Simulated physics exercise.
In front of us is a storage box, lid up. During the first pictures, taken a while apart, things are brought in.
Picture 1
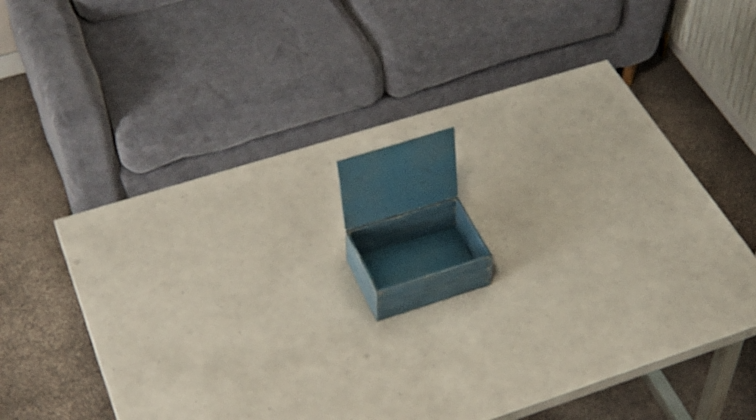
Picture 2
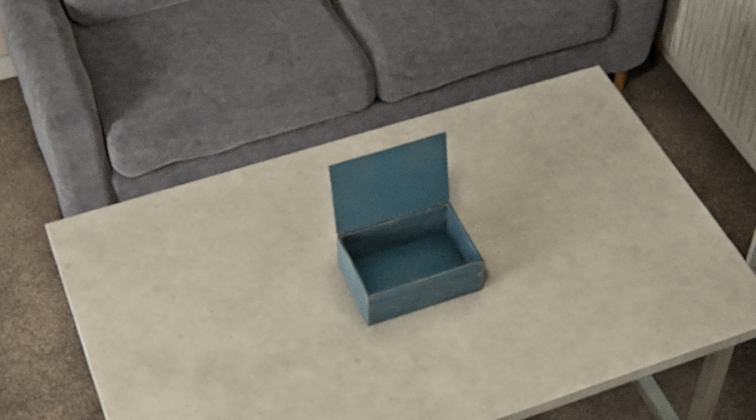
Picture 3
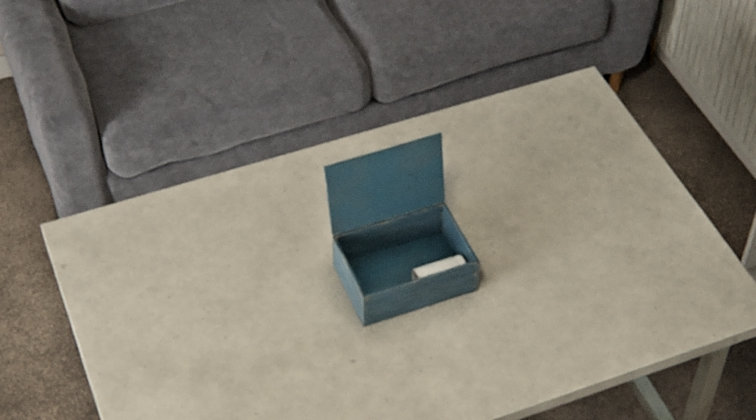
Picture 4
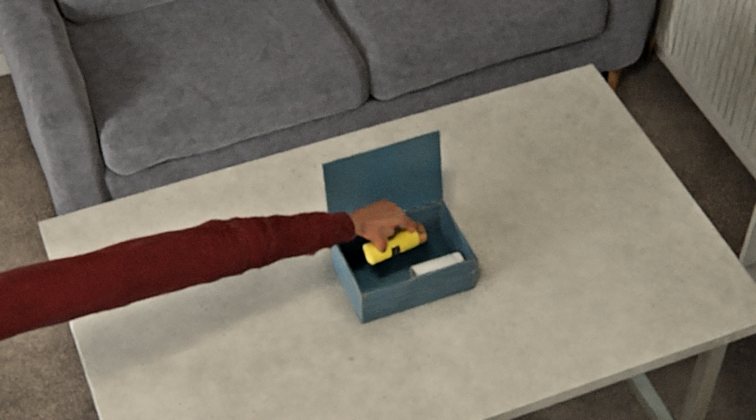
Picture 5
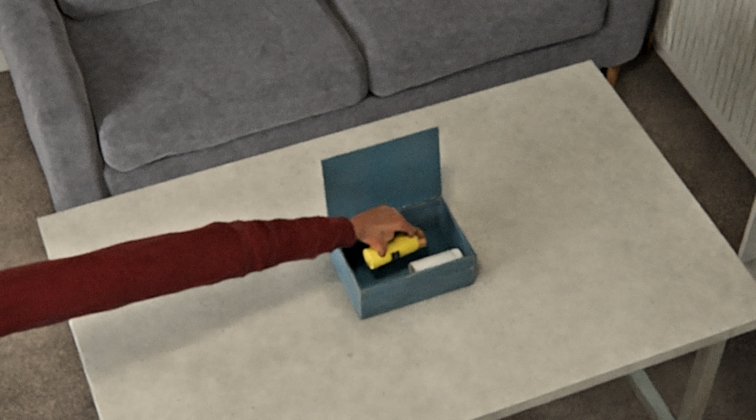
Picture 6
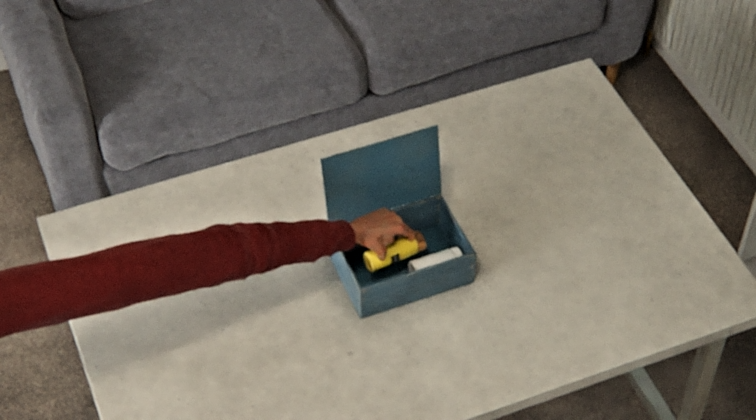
An arm in a dark red sleeve enters from the left over a pale table, seen from above at an angle, with a grey sofa behind it. An open blue box with a raised lid sits mid-table, empty at first, then holding a white cylinder at its right side. The hand brings in a yellow shaker and lowers it slightly inside, still gripping it, while the view shifts slightly.
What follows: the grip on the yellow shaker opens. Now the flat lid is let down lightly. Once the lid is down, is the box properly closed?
The lid is going to finish down.
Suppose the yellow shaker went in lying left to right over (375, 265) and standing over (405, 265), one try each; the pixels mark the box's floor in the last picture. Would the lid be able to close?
The first attempt leaves the lid fully closed, while the second leaves it partly open.
Then, 1.20 s after the last picture, lid starting down; yellow shaker rolled well along near (379, 251); white shaker rolled a little.
Then, 1.80 s after the last picture, lid 36° above the rim; yellow shaker rolled well along near (379, 251); white shaker rolled a little.
At rest, lid shut; moved from the start, yellow shaker; white shaker in place. Seen from the same camera at the end, yellow shaker near (379, 251).
